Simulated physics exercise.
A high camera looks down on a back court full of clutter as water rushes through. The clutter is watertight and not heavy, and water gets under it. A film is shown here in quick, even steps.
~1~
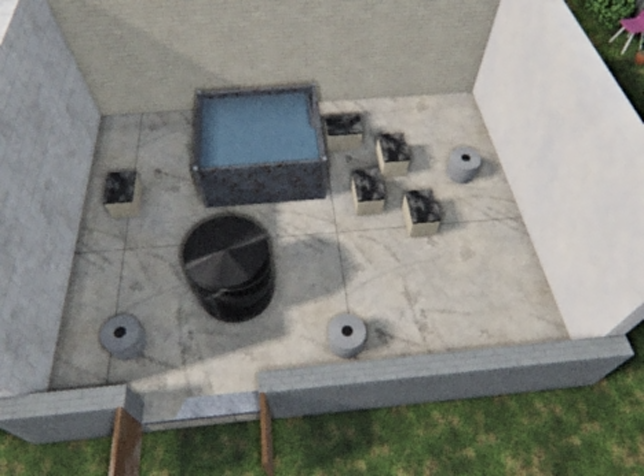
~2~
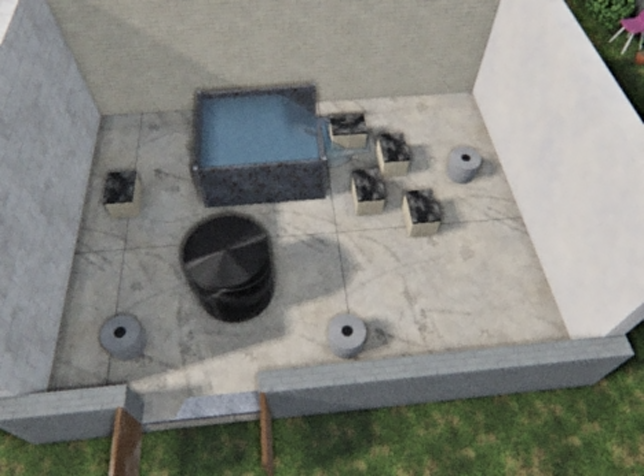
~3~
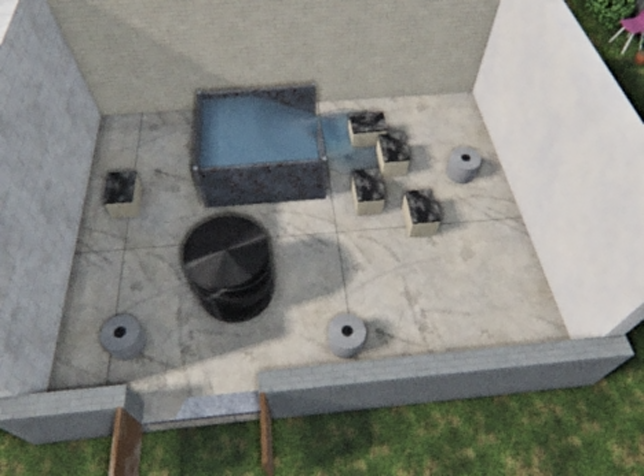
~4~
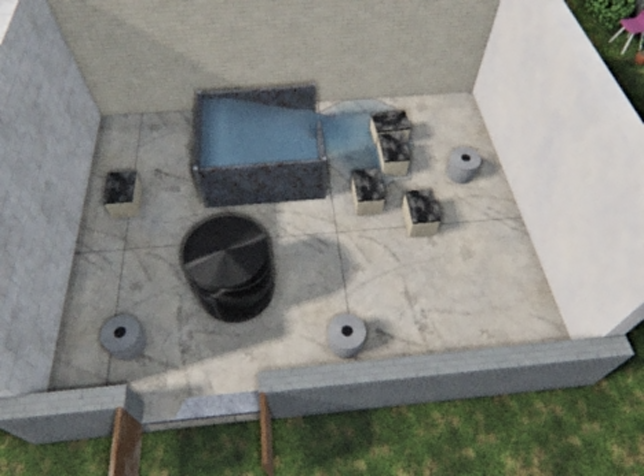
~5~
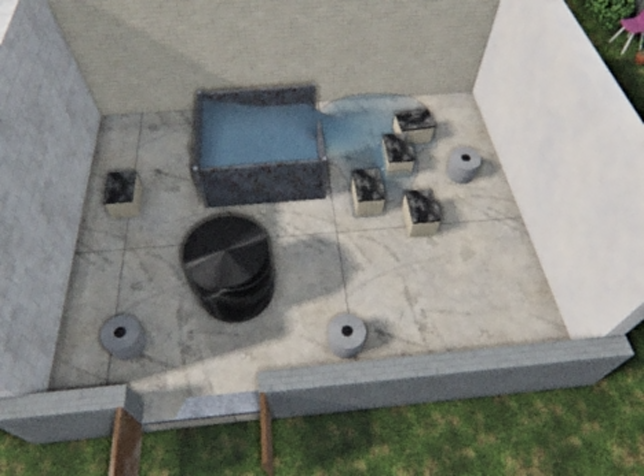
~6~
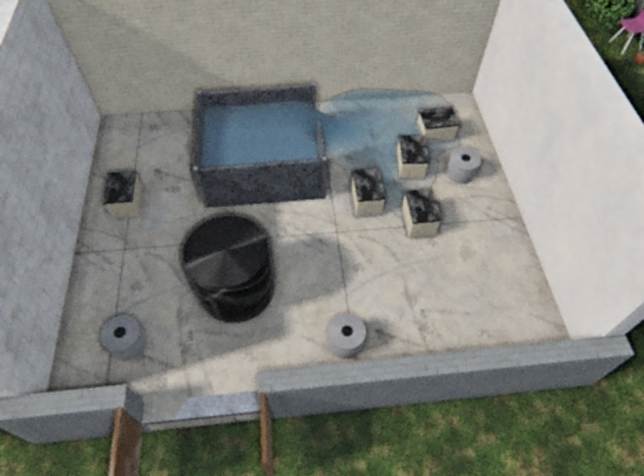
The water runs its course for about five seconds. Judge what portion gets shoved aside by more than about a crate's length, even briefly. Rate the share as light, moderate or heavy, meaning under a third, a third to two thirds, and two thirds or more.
Moderate.
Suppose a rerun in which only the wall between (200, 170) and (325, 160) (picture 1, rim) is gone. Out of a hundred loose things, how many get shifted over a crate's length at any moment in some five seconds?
That should be close to 40 percent.
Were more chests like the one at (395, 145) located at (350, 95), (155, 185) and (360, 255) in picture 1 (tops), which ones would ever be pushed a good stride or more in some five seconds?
One by one: Knocked well away; hardly budges; hardly budges.
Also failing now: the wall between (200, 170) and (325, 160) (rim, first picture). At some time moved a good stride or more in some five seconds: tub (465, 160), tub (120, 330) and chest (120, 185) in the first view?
In turn: Cleared that distance, cleared that distance, stayed short.
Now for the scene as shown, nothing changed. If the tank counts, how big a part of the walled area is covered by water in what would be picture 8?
I'd call it close to 25 per cent.
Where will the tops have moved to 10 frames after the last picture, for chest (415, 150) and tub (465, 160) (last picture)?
Roughly (485, 194), then (519, 205).
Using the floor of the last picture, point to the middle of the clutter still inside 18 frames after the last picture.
I'd say roughly (354, 278).
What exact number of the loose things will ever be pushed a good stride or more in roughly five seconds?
I count 4.
A moment on, 2 of 8 are well off their spots; 0 afloat.
Next, 3 of 8 are well off their spots; 3 afloat.
Later, 3 of 8 are well off their spots; 3 afloat.
In the end, 4 of 8 are well off their spots, and 4 have been at some point; 3 afloat.
